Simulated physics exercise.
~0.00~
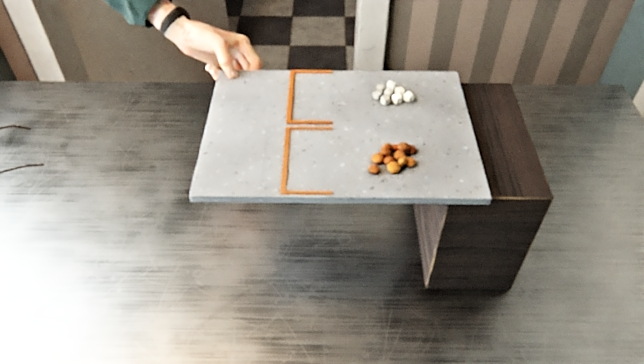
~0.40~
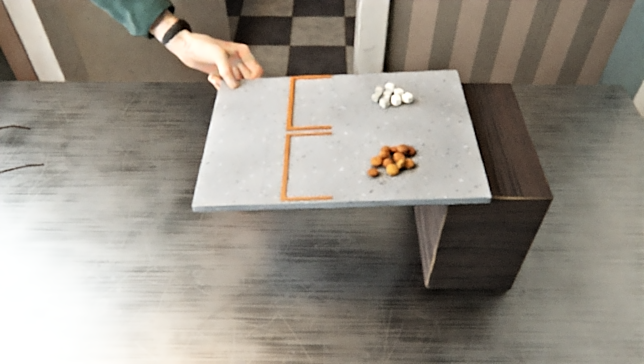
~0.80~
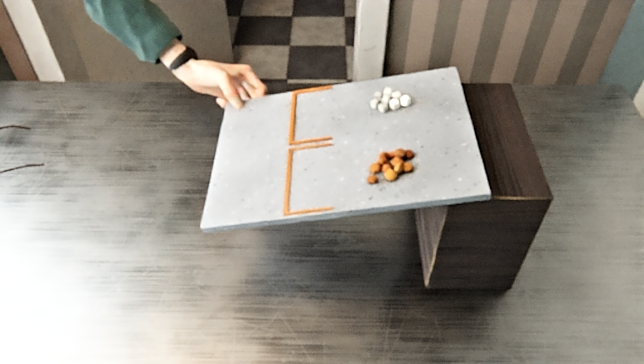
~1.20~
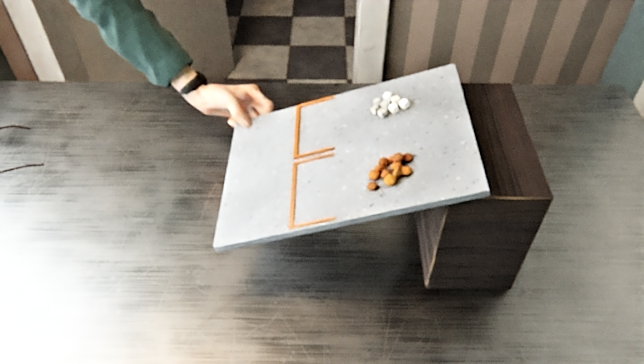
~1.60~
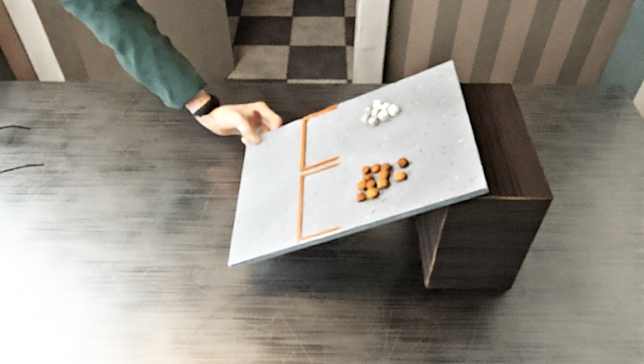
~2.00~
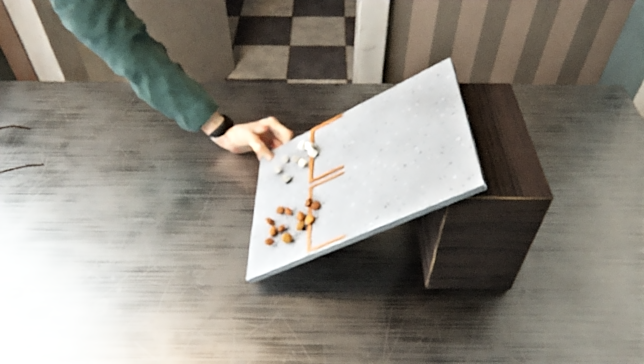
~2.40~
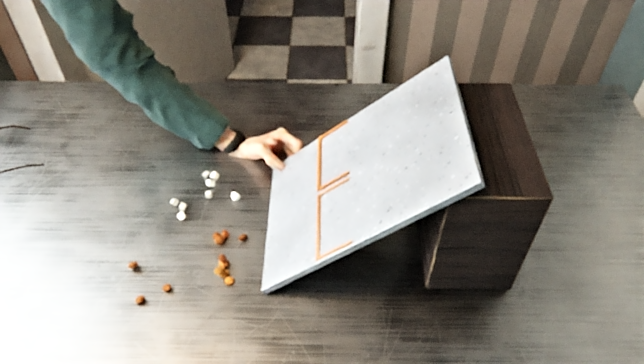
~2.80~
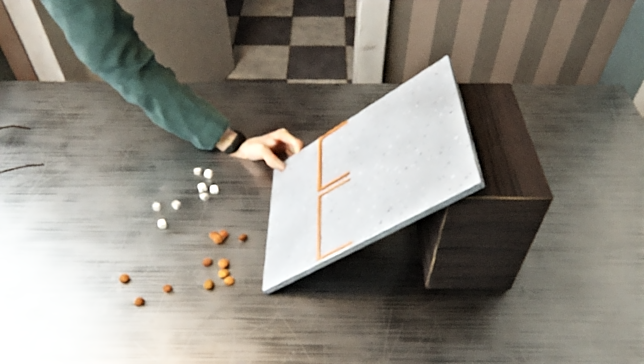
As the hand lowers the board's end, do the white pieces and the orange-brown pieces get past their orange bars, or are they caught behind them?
Both groups get past their bars. The white pieces and the orange-brown ones all slide off the board and end up scattered on the counter to the left.
